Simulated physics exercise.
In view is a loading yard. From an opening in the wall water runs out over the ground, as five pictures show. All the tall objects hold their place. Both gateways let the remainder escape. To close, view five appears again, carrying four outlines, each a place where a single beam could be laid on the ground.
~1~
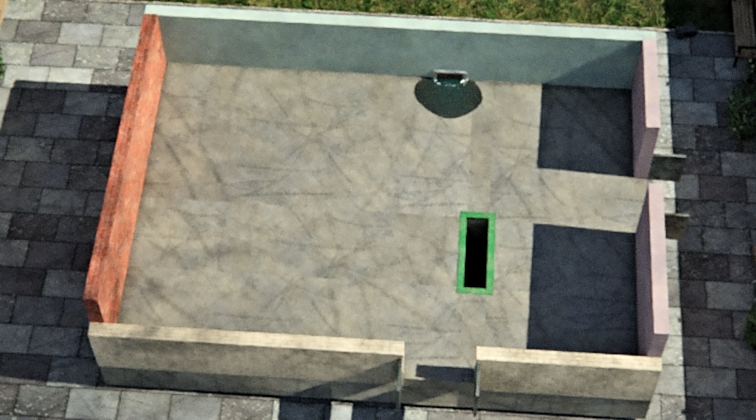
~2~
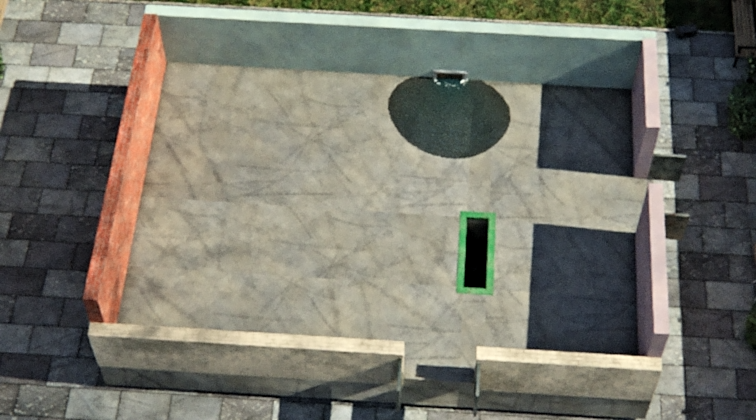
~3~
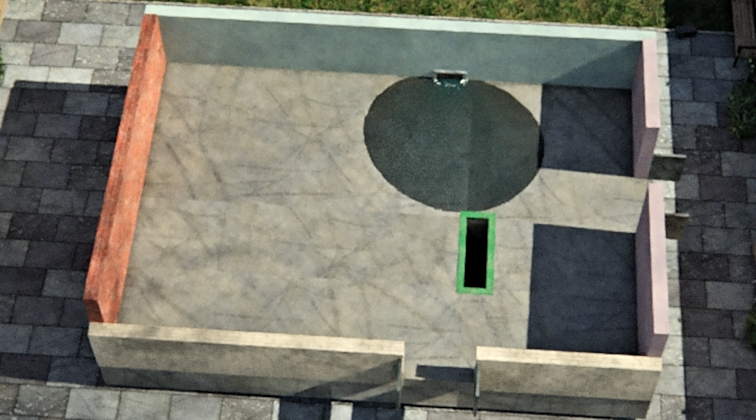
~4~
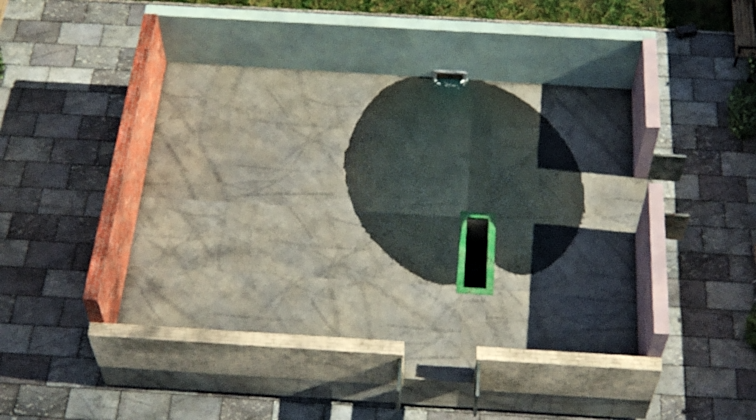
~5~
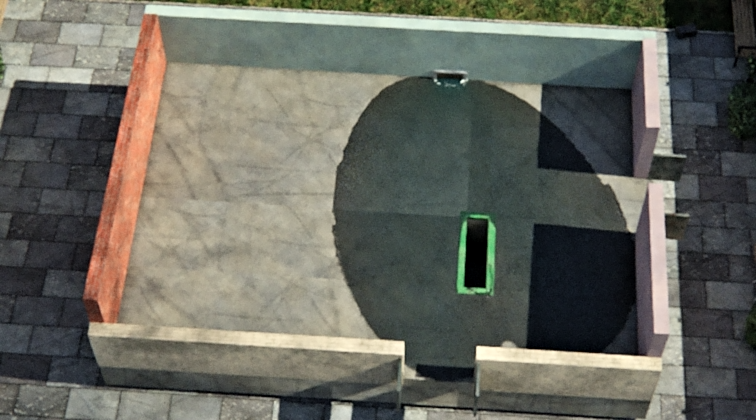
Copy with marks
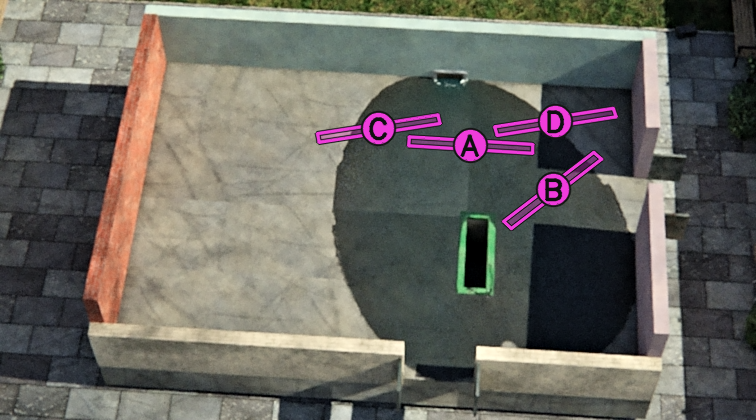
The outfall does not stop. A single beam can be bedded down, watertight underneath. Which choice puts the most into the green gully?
B works best here.
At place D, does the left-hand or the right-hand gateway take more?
More leaves on the left.
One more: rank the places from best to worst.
Best to worst: B, D, C, A.
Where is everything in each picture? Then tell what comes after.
Outfall at (450, 75); green gully at (476, 253); open gate at (439, 368); open gate at (635, 205); water covers 2 % of the ground and shows as far out as (432, 108); green gully still dry.
Water covers 6 % of the ground and shows as far out as (445, 154); green gully still dry.
Water covers 13 % of the ground and shows as far out as (465, 207); green gully still dry.
Water covers 24 % of the ground and shows as far out as (428, 277); green gully taking water.
Water covers 38 % of the ground and shows as far out as (600, 343); green gully taking water.
On the marked copy, A from (409, 141) to (532, 148); B from (507, 224) to (597, 155); C from (318, 137) to (438, 119); D from (496, 131) to (614, 112).
If A is chosen, about 4 % of the stream runs into the green gully, about 90 % out by the gates.
If B is chosen, about 61 % of the stream runs into the green gully, about 32 % out by the gates.
If C is chosen, about 24 % of the stream runs into the green gully, about 70 % out by the gates.
If D is chosen, about 34 % of the stream runs into the green gully, about 61 % out by the gates.
